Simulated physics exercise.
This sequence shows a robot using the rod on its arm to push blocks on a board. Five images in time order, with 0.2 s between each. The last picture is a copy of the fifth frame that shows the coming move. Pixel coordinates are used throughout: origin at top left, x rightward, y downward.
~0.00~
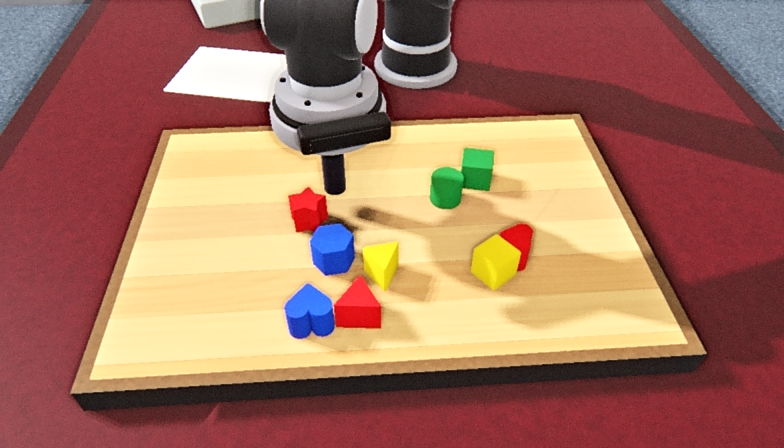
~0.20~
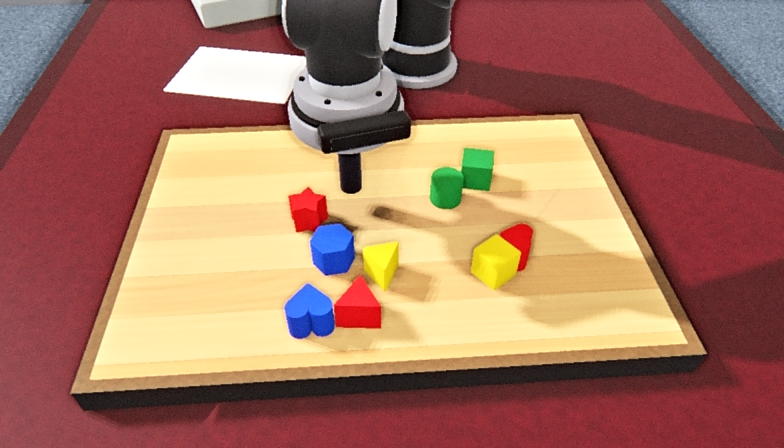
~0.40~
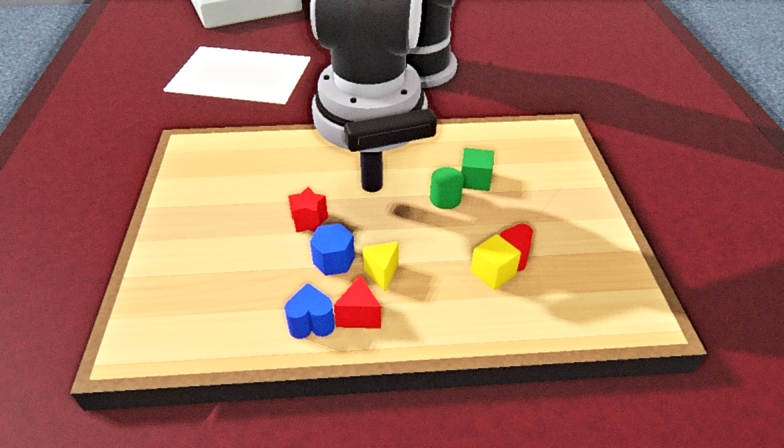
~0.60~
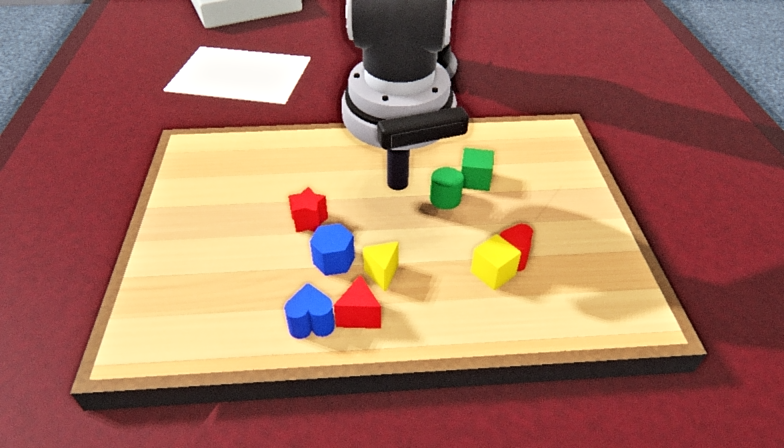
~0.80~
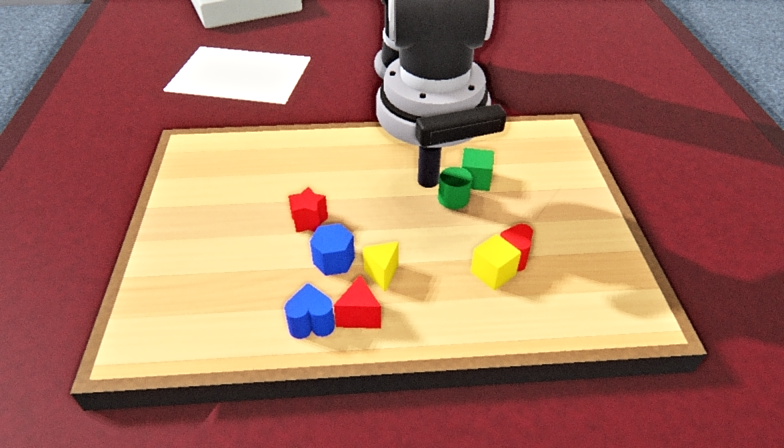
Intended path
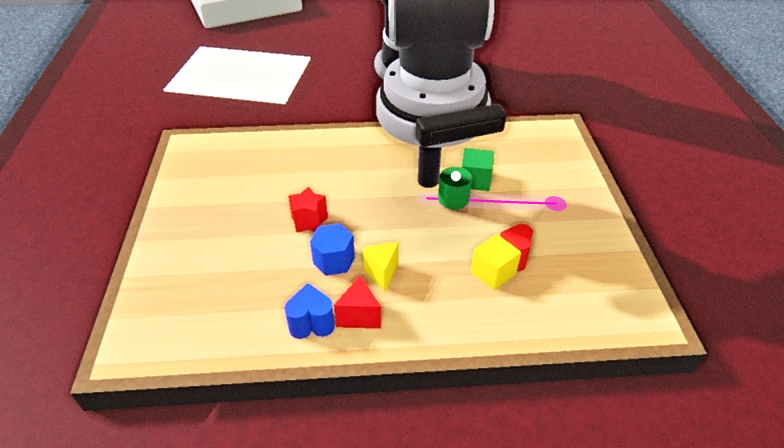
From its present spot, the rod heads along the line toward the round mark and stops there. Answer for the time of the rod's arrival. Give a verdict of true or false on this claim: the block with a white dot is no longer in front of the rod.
Verdict: False.
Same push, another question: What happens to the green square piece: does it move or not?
It stays.
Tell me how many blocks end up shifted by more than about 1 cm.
Here I'd predict a lone block moving more than 1 cm.
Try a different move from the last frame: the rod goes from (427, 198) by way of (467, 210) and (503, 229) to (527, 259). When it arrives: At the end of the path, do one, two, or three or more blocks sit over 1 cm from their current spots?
I'm going with two.
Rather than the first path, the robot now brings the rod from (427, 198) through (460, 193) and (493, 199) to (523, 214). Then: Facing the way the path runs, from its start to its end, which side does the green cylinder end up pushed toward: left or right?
It's set to shift right.
Path on the board, from (427, 198) directly to (556, 204); the dot is on the green cylinder.
The first path, step by step. One third of the way, rod (474, 184); green cylinder (502, 179).
Two thirds of the way, rod (516, 185); green cylinder (545, 182).
At the end, rod (560, 187); green cylinder (590, 185); green square piece in place.
